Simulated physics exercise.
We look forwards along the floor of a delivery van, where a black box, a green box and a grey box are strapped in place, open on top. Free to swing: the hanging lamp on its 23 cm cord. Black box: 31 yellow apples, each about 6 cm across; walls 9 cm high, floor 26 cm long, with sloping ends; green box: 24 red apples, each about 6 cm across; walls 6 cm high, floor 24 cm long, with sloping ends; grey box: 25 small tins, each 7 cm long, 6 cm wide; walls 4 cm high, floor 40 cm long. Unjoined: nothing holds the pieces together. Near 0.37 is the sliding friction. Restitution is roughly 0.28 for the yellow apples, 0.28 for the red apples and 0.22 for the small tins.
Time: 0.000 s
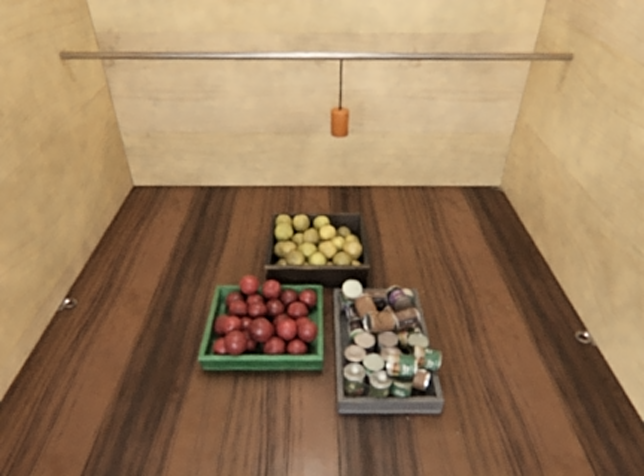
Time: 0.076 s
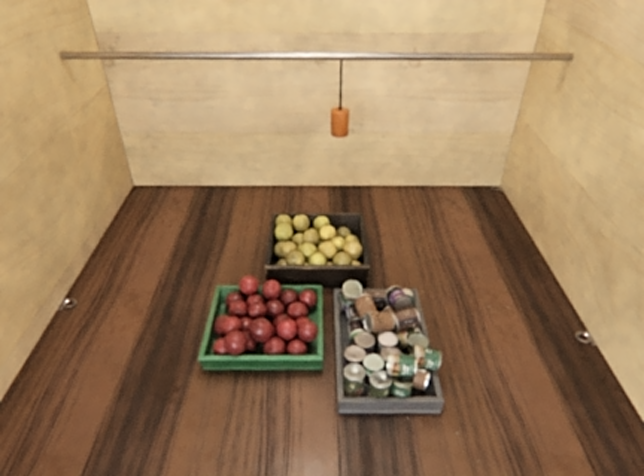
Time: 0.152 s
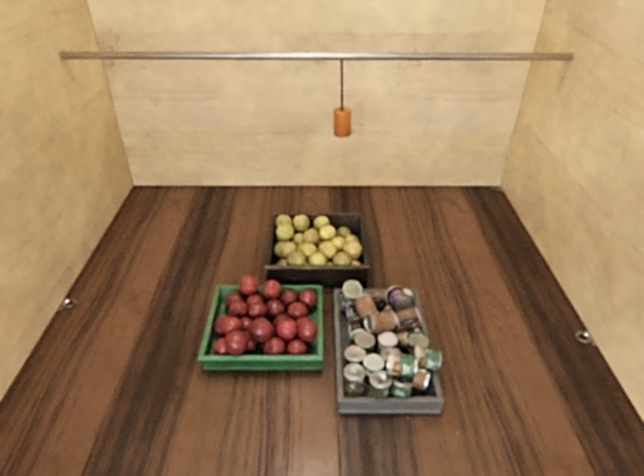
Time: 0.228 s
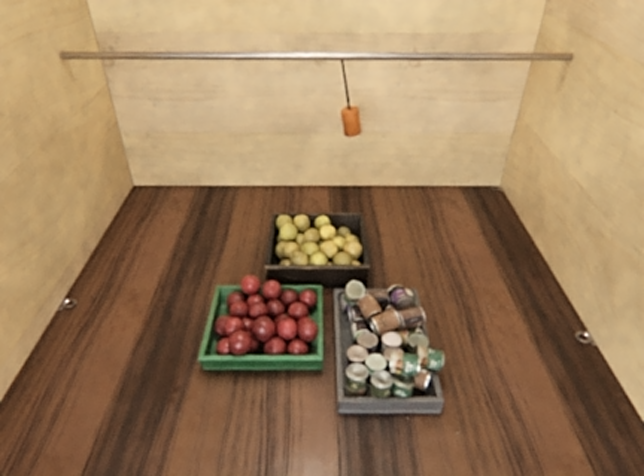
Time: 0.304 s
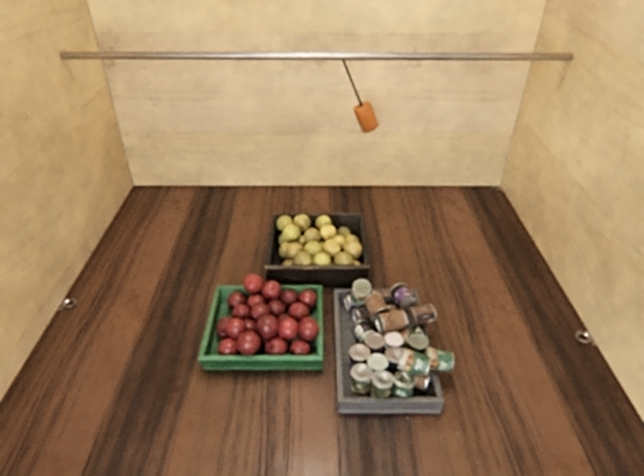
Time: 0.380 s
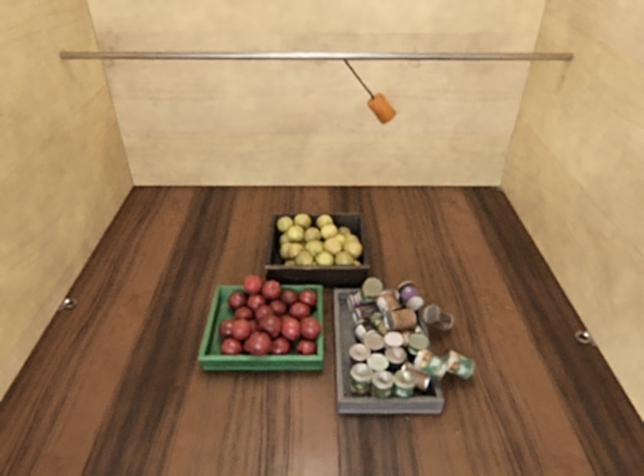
Three open boxes of yellow apples, red apples and small tins sat on a wooden floor; the hanging orange lamp swung right, the fruit and tins shifted rightward, and a couple of tins slid over the grey box's side.
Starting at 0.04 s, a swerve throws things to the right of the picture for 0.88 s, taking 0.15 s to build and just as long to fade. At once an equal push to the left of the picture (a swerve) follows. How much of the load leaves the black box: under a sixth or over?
Below one sixth.
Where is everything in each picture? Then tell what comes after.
In the first frame (we follow the rim corner now nearest the camera), black box at (267, 265); green box at (201, 355); lamp swung 0°; nothing out yet.
In the second frame, black box at (267, 265); lamp swung 0°.
In the third frame, black box at (267, 265); lamp swung 2°.
In the fourth frame, black box at (267, 265); lamp swung 10°.
In the fifth frame, black box at (267, 265); lamp swung 24°; 1 out, the lowest tin at (437, 360).
In the sixth frame, black box at (267, 265); green box at (201, 355); lamp swung 39°; 2 out, the lowest tin at (457, 364).
After 0.70 s, 0 of 31 out of the black box, 2 of 24 out of the green box and 6 of 25 out of the grey box.
After 1.11 s, 0 of 31 out of the black box, 3 of 24 out of the green box and 7 of 25 out of the grey box.
After 1.67 s, 0 of 31 out of the black box, 6 of 24 out of the green box and 7 of 25 out of the grey box.
Final count (at 2.40 s), 0 of 31 out of the black box, 6 of 24 out of the green box and 7 of 25 out of the grey box. Asked share, 0 of 31, 0 per cent.
